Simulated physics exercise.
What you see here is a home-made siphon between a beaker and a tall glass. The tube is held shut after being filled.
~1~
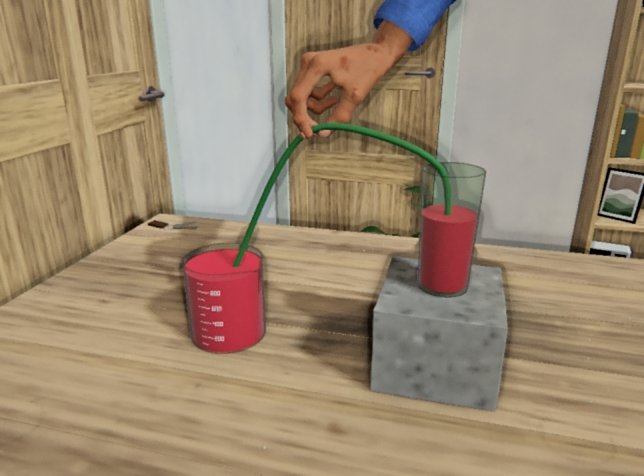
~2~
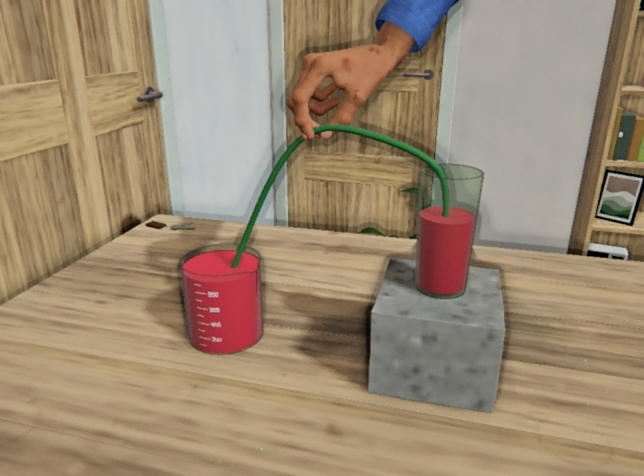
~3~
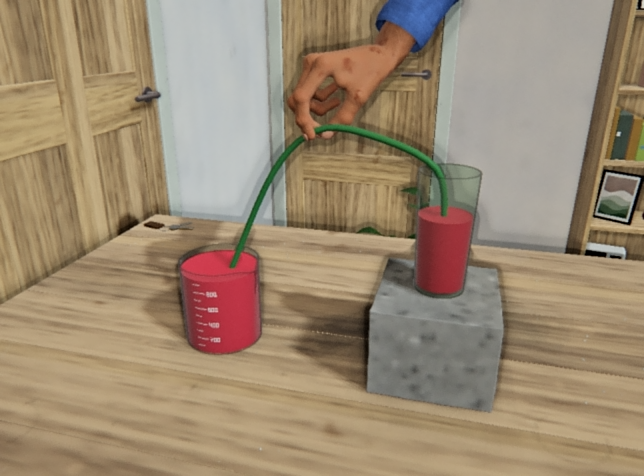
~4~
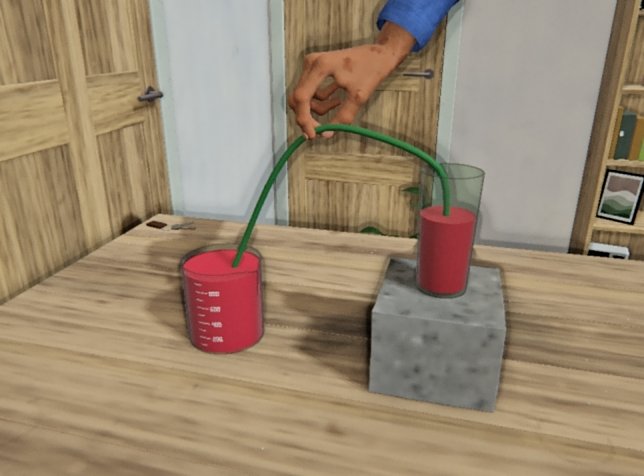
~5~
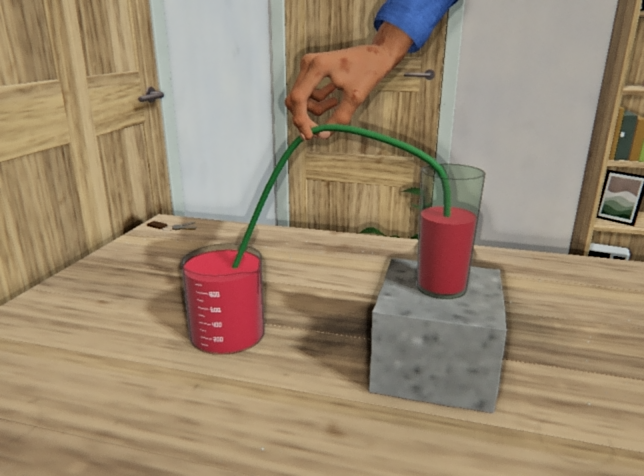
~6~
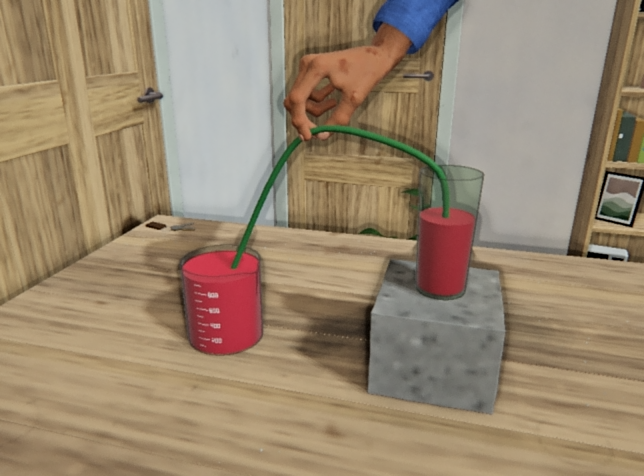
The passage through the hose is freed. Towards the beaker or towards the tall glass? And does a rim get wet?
Squash: Moves left; receiver spills.
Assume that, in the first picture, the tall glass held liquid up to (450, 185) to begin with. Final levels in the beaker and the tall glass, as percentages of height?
The first ends near 100 per cent and the second near 10 per cent.
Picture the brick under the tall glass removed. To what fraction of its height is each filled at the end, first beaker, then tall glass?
In the order asked, close to 85 and 70 out of a hundred.
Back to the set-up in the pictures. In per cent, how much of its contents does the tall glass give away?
Estimate: Close to 85 %.
A moment on, the beaker is full to the brim; the tall glass is about half full.
Further on, the beaker is full to the brim; the tall glass is about a quarter full; a puddle lies under the lower one.
When it is over, the beaker is full to the brim; the tall glass is nearly empty; a puddle lies under the lower one.
